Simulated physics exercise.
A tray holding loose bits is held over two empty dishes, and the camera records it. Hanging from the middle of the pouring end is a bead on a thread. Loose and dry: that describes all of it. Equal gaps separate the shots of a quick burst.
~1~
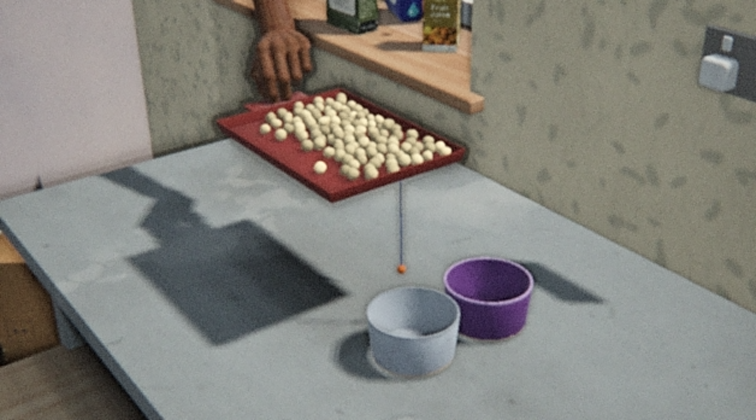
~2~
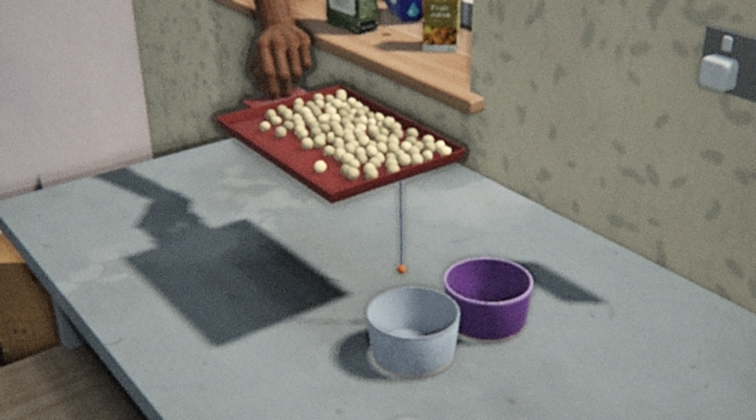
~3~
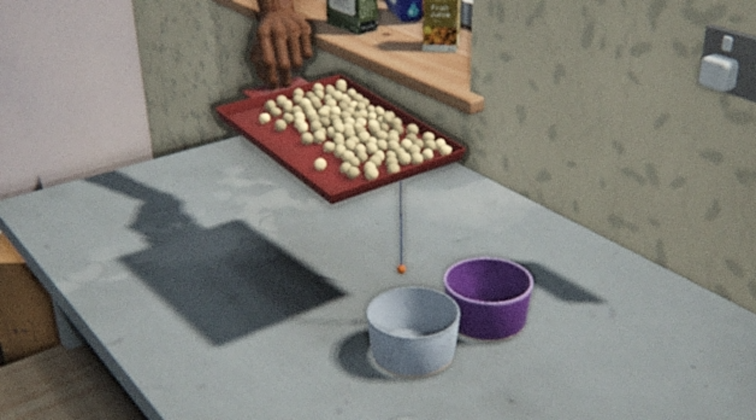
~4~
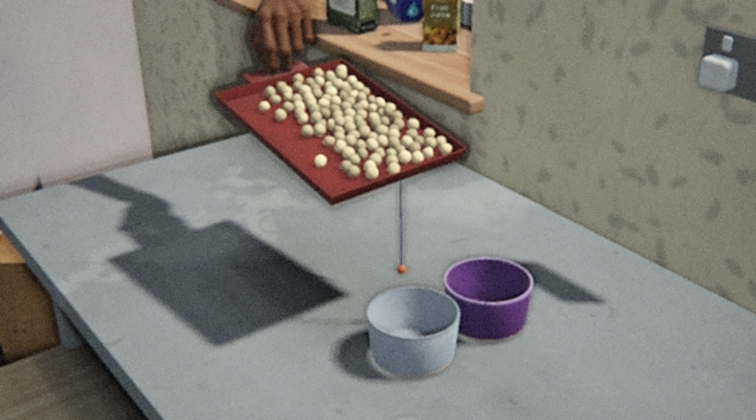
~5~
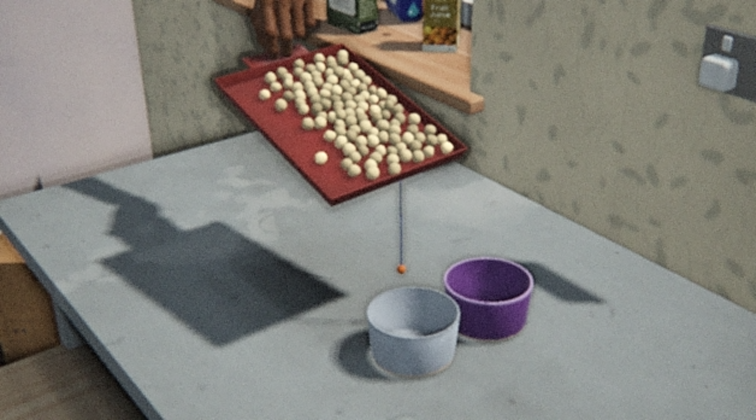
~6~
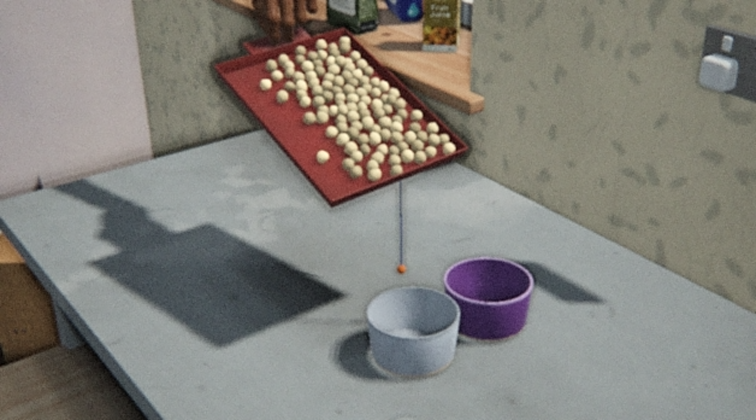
A hand held a red tray of macadamia nuts above a pale blue dish and a purple one, then slowly raised the back of it, tilting it more steeply toward the front left corner.
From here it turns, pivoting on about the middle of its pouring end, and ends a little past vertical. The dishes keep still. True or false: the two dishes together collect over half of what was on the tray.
True.
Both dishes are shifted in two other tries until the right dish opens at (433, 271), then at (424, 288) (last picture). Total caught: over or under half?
In order, they'd catch a minor share, and next a major share.
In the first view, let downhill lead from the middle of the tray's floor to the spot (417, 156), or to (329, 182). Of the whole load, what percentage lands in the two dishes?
In turn some 30 and 10 per cent.
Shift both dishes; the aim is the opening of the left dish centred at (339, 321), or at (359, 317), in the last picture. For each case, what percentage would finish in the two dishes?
In the first position around 50 percent, in the second around 70 percent.
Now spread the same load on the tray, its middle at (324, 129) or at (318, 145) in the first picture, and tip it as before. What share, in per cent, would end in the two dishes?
Estimate: 60 % first, 70 % second.
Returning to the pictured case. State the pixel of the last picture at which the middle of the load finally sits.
Somewhere around (413, 350) in the last picture.
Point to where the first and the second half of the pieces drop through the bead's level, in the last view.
The leading part at (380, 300), the rest of it at (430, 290).
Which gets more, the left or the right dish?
The one that comes out ahead is the leftward one.
Just after the last frame, tray tipped steeply; almost all on the tray; about a tenth in the air.
A moment on, tray tipped past a quarter turn; roughly two thirds on the tray; about a tenth in the left dish; about a tenth outside both; about a tenth in the air.
Further on, tray tipped past a quarter turn; roughly half in the left dish; about a tenth in the right dish; roughly a third outside both.
When it is over, tray tipped past a quarter turn; roughly half in the left dish; about a tenth in the right dish; roughly a third outside both.
